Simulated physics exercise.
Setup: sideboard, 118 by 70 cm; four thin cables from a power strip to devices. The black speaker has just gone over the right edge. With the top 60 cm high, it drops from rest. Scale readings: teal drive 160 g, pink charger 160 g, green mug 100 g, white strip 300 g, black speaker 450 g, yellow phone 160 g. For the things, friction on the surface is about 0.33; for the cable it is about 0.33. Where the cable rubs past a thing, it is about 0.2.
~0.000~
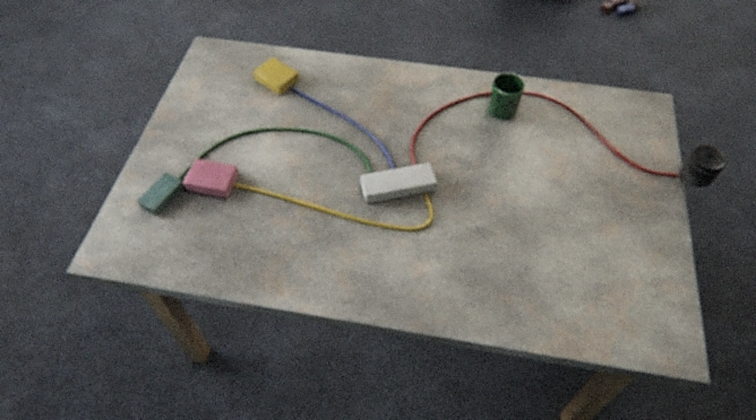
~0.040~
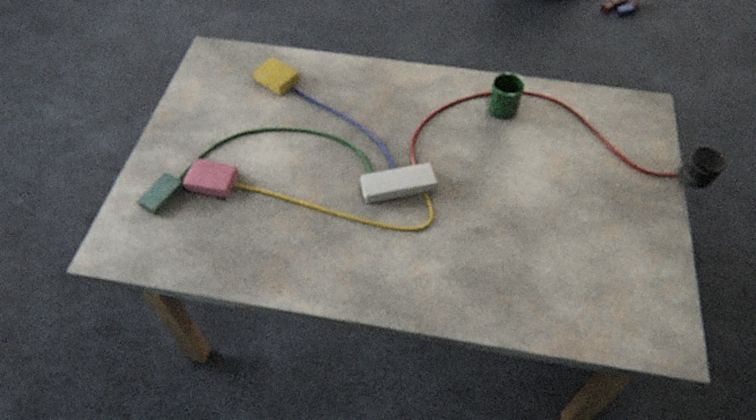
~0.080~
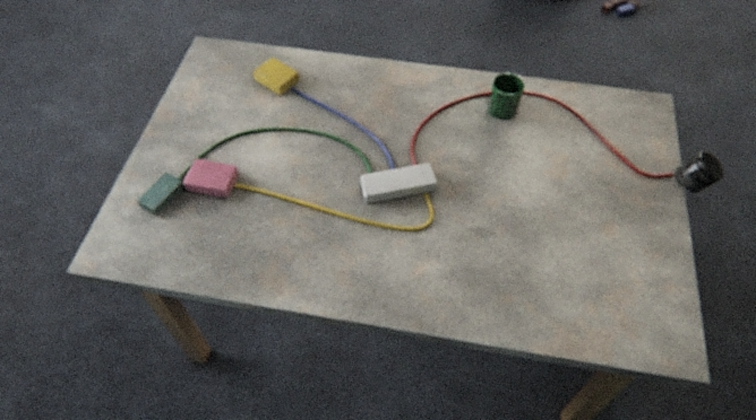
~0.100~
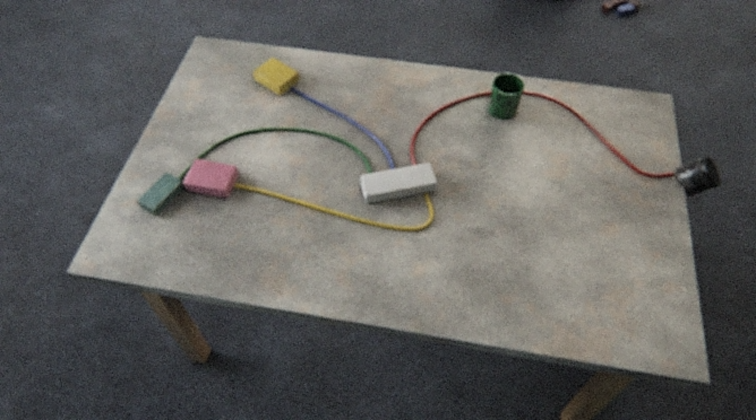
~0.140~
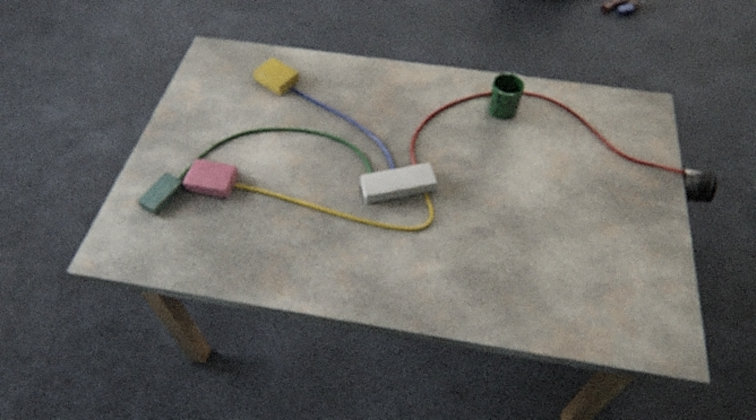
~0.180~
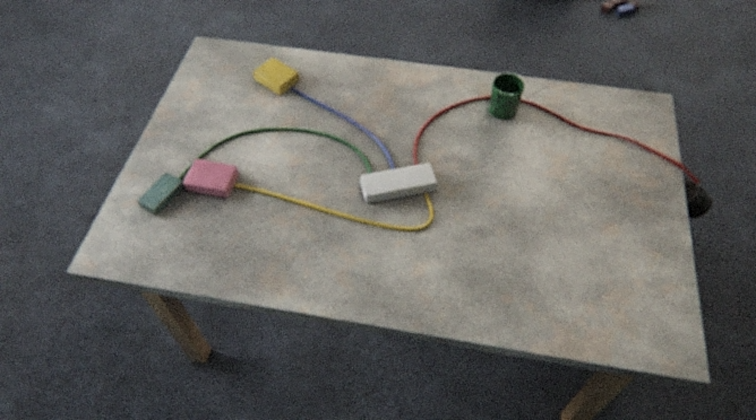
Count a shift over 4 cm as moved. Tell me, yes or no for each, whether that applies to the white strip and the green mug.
White strip - yes, green mug - yes.
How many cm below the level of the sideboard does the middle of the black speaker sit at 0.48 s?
Depth below the top: Around 40 cm.
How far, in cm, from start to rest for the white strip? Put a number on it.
I'd say close to 26 centimetres.
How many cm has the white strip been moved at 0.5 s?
Shift: Approx. 12 cm.
By 0.5 s, the strip's end of the red cable at (472, 162); green mug on its side, 42 cm off its start, white strip 12 cm off its start, yellow phone 9 cm off its start.
By 0.8 s, the strip's end of the red cable at (537, 160); green mug over the edge, white strip 25 cm off its start, yellow phone 20 cm off its start.
By 1.1 s, the strip's end of the red cable at (538, 160); green mug over the edge, white strip 25 cm off its start at (512, 153), yellow phone 21 cm off its start at (343, 110).
By 1.4 s, the strip's end of the red cable at (538, 160); green mug over the edge, white strip 25 cm off its start, yellow phone 21 cm off its start.
By 2.6 s, the strip's end of the red cable at (538, 160); green mug over the edge, white strip 25 cm off its start at (512, 153), yellow phone 21 cm off its start at (343, 110), teal drive 19 cm off its start at (248, 162).
